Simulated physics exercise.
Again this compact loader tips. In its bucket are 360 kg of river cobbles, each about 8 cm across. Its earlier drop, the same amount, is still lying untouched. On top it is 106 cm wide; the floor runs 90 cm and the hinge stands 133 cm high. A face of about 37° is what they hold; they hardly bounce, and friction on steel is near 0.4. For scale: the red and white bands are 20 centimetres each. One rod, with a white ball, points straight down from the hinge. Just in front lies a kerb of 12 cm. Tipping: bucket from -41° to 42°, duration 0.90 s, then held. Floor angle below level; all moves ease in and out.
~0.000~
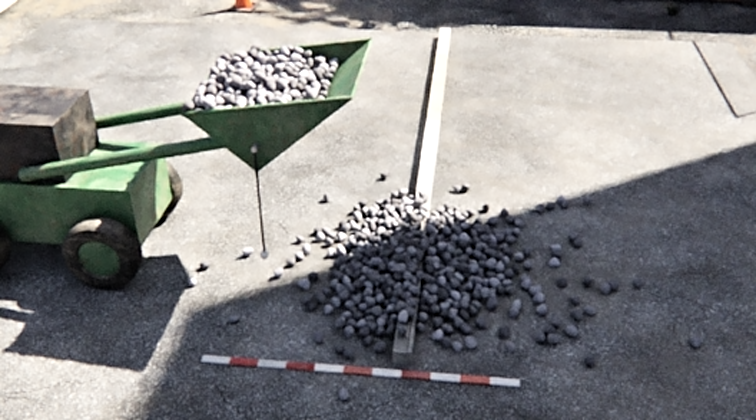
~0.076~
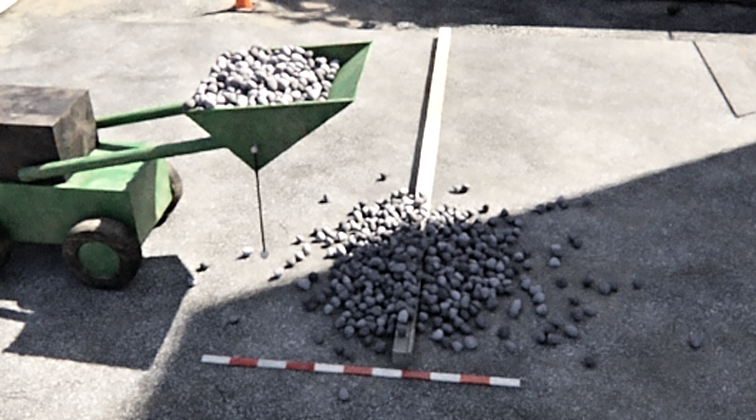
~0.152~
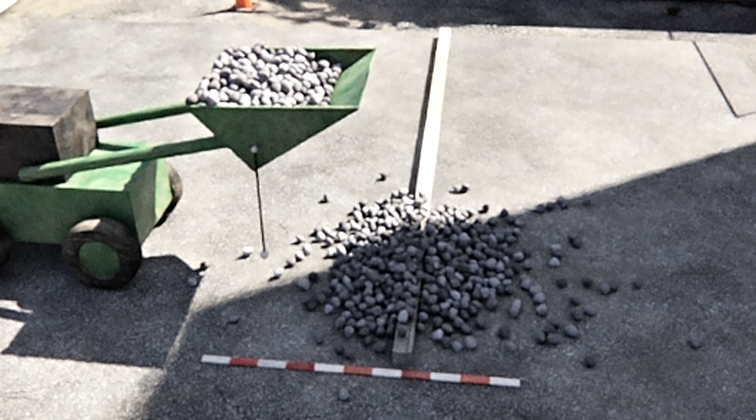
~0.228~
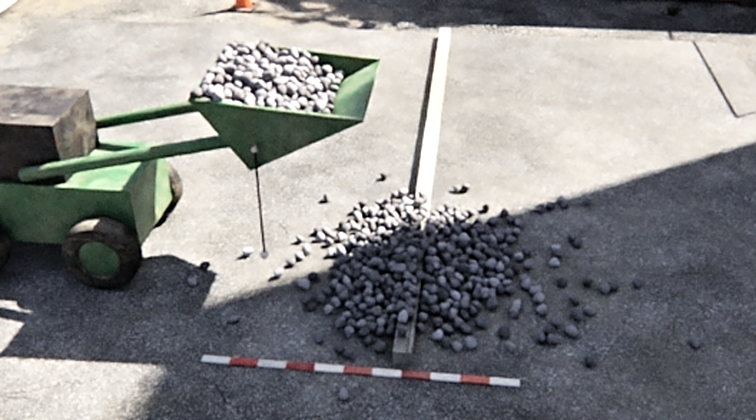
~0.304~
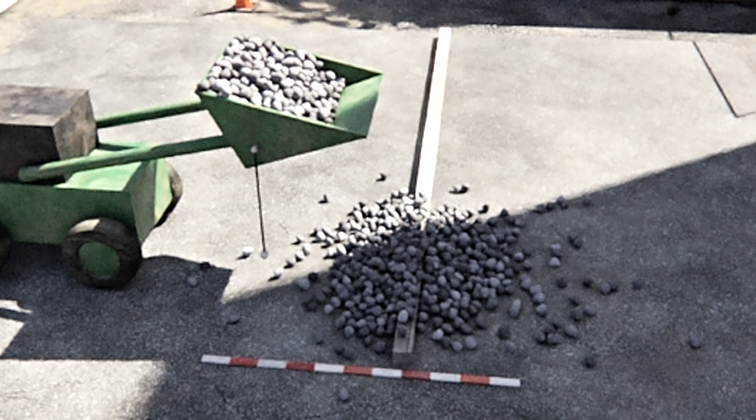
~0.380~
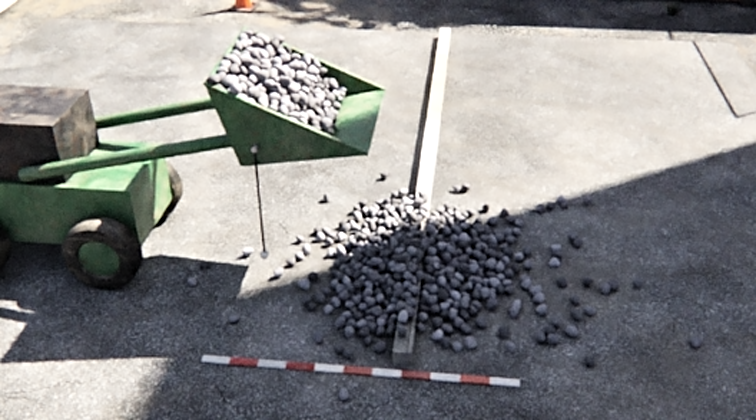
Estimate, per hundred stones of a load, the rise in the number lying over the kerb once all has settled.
Roughly 33 more per hundred.
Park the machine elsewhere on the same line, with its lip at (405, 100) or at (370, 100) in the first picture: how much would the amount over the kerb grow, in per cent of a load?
Around 90 percent, then around 50 percent.
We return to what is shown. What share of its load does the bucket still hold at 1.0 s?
I'd say about 65 per cent.
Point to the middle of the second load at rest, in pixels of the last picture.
Middle: Approx. (393, 249) px.
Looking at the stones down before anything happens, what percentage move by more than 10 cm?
Close to 15 in a hundred of them.
After 0.7 s the floor is at 30°; in per cent of one load, 100 in the bucket, 58 on this side of the kerb, 42 over the kerb; the foremost stones are at (610, 276).
After 1.0 s the floor is at 42°; in per cent of one load, 65 in the bucket, 93 on this side of the kerb, 42 over the kerb; the foremost stones are at (610, 276).
After 1.4 s the floor is at 42°; in per cent of one load, 12 in the bucket, 133 on this side of the kerb, 55 over the kerb; the foremost stones are at (610, 276).
After 3.8 s the floor is at 42°; in per cent of one load, 0 in the bucket, 125 on this side of the kerb, 75 over the kerb; the foremost stones are at (610, 276). Net gain over the kerb, 33.
